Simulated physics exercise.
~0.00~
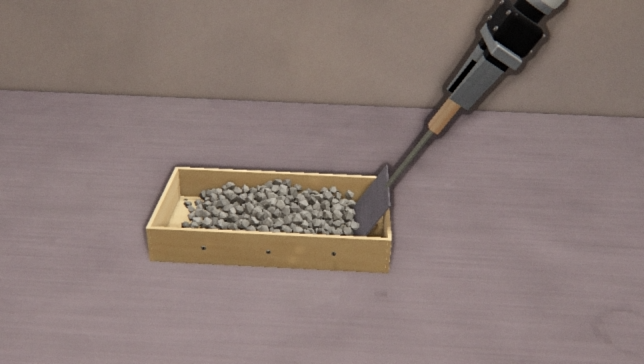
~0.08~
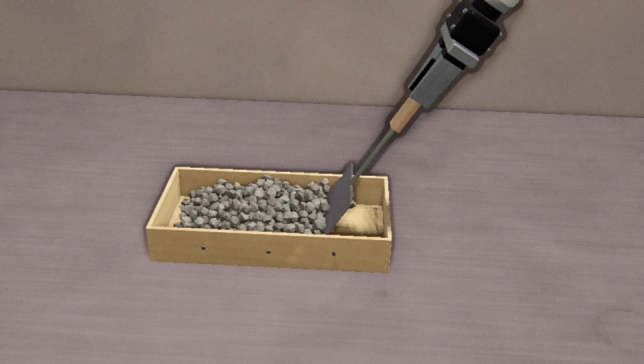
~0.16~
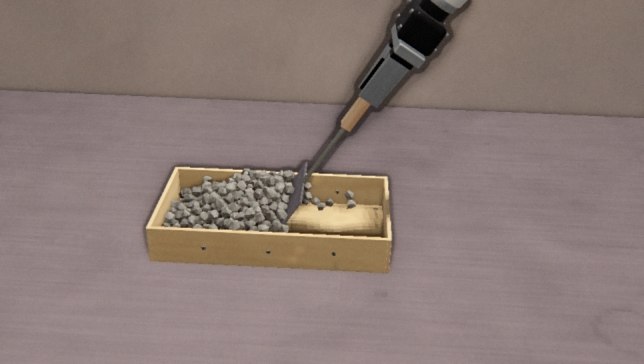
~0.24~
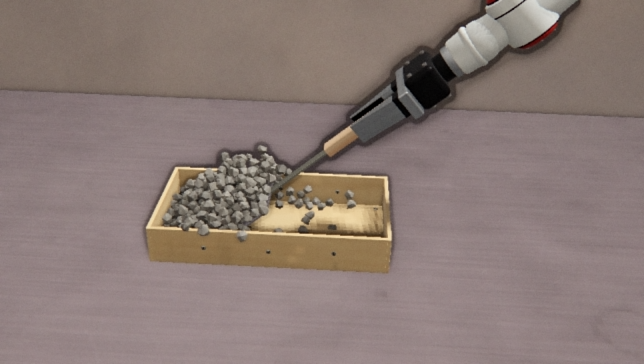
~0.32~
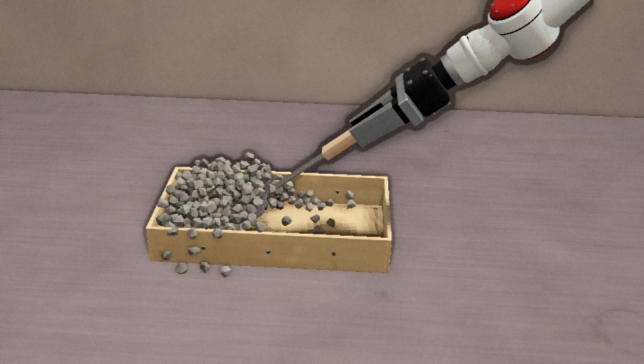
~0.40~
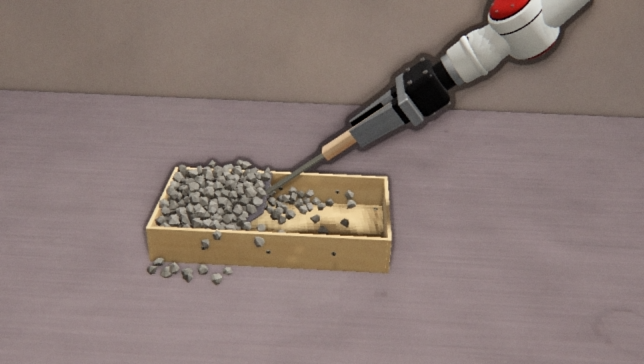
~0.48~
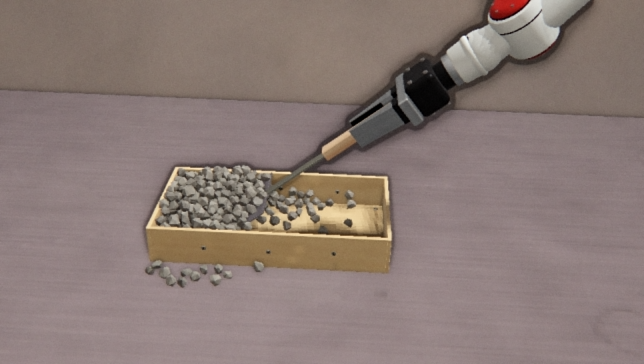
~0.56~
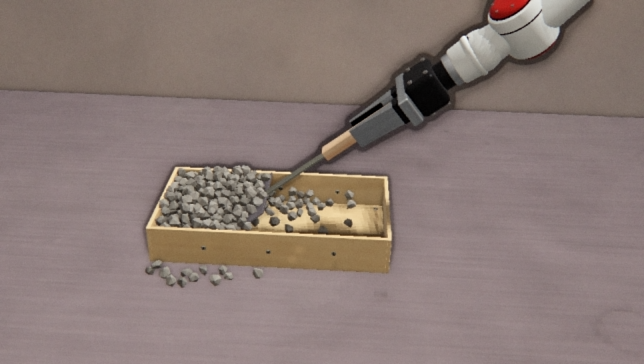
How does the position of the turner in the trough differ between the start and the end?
At the start the turner is at the right end of the trough, and at the end it rests farther left, near the middle of the trough.
